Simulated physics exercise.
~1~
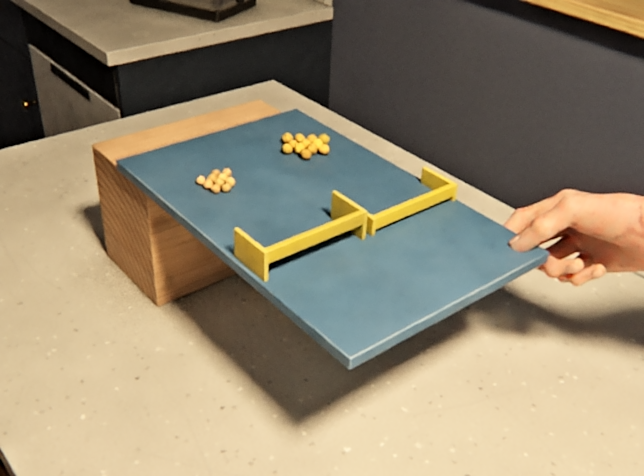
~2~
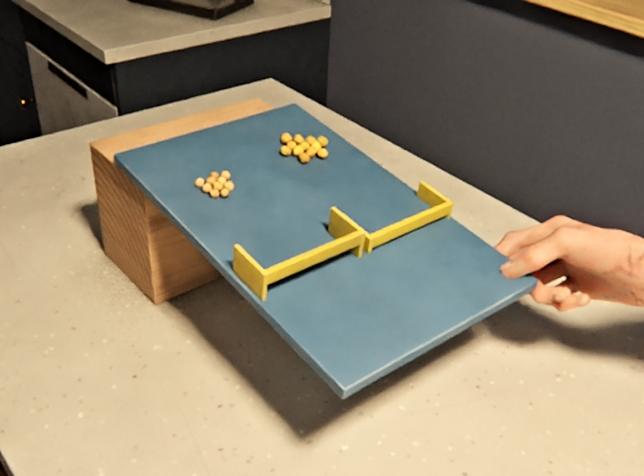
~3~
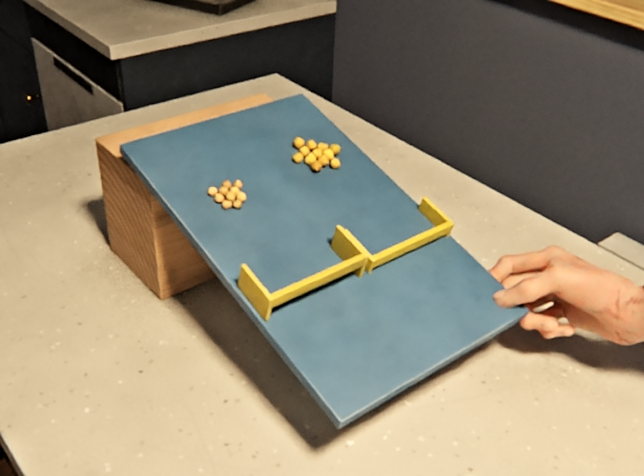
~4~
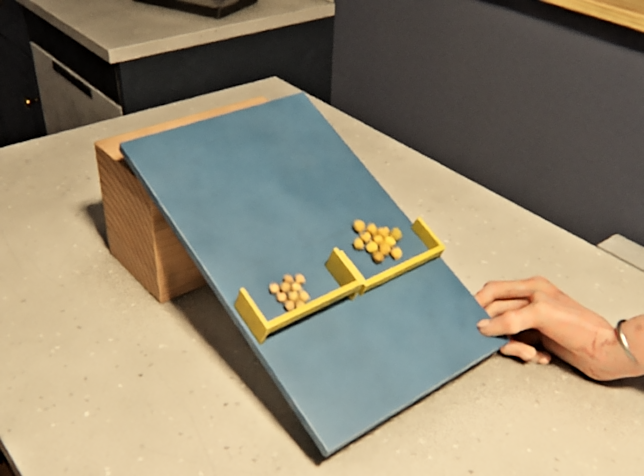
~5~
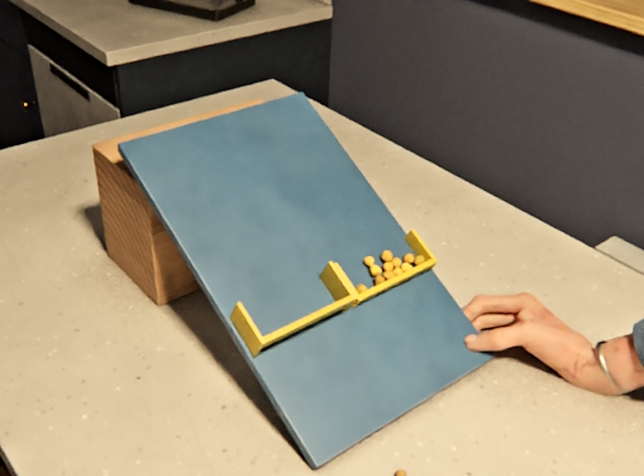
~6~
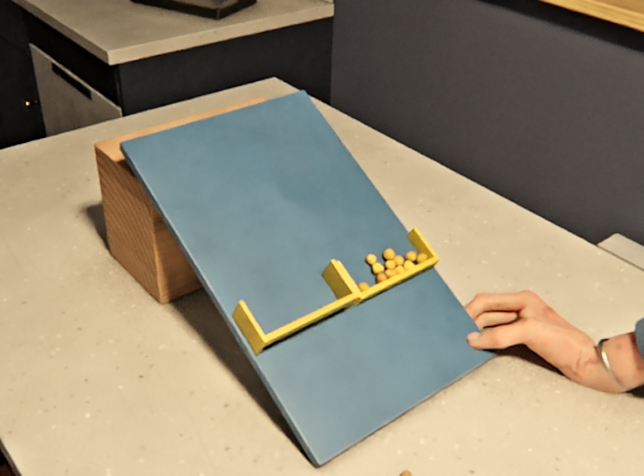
On a kitchen counter, a hand lowering a blue board, small balls rolling past one yellow bar, others stopping behind the second.
